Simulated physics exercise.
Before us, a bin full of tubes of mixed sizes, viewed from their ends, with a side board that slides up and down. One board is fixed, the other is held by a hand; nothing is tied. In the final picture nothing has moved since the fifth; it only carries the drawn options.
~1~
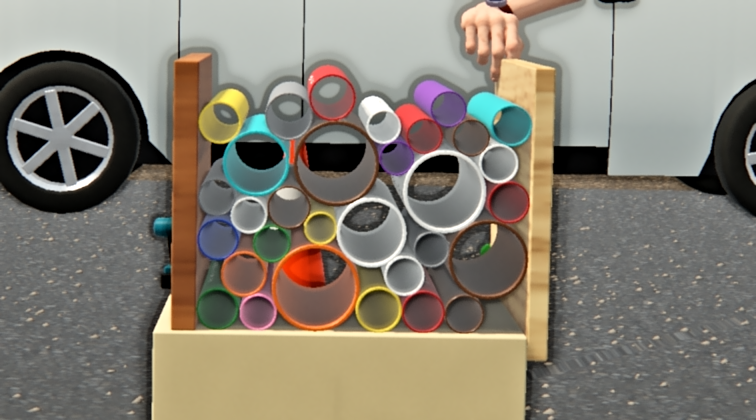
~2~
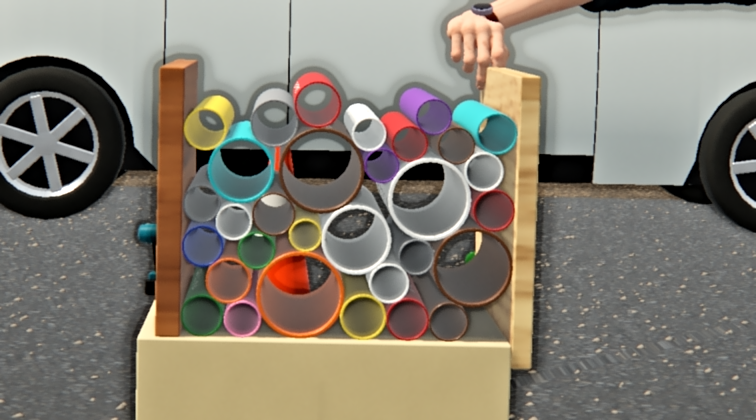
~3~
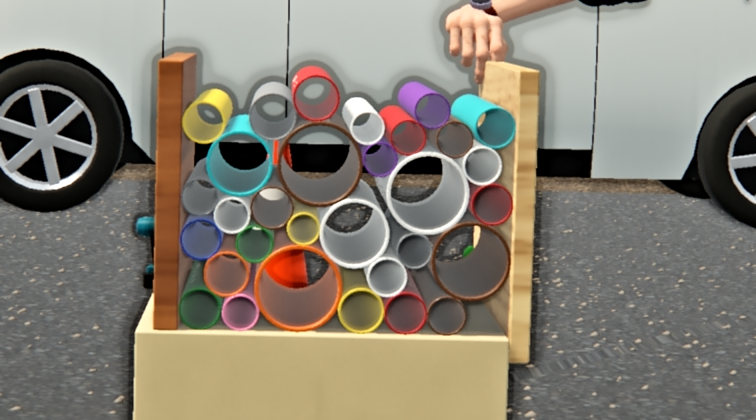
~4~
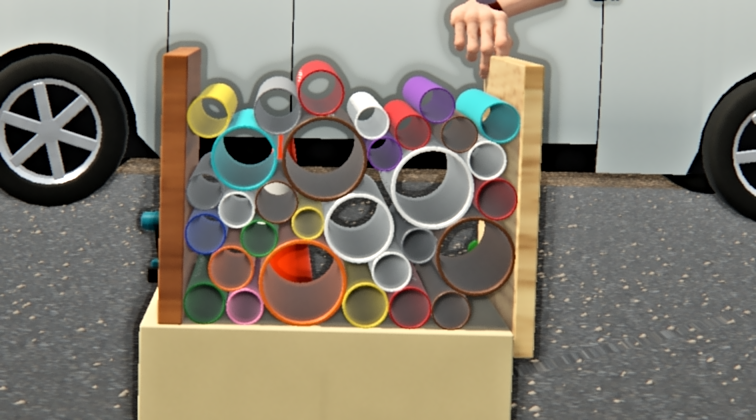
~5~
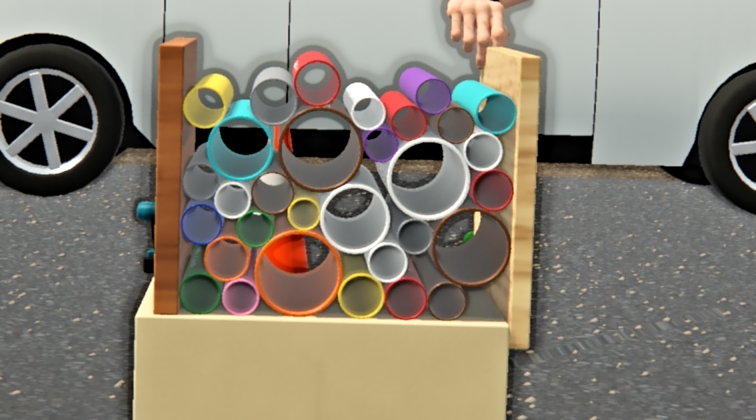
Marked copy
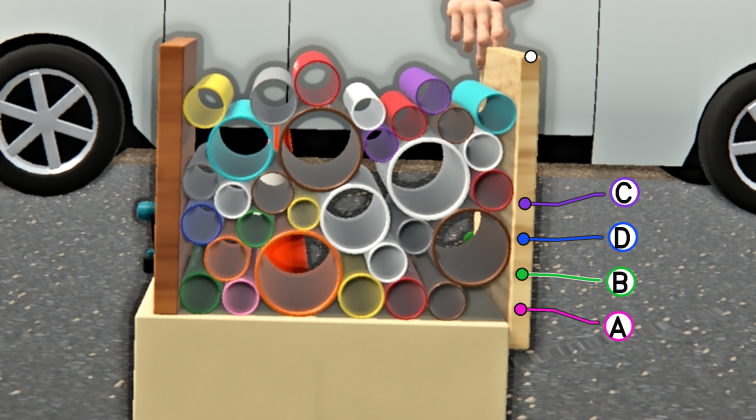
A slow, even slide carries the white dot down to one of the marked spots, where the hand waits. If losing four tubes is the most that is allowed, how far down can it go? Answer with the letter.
Down to C.
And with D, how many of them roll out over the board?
At D the number is five.
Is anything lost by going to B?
Yes.
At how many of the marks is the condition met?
One of the four.
On the marked copy, A at (521, 309); B at (522, 274); C at (525, 203); D at (524, 239); the white dot at (531, 57).
Following C. Soon after the start, top of the board (517, 124).
Later, top of the board (514, 200).
In the end, top of the board (514, 202), one out over the board.
As for the rest, A more than four out over the board; B five out over the board; D five out over the board.
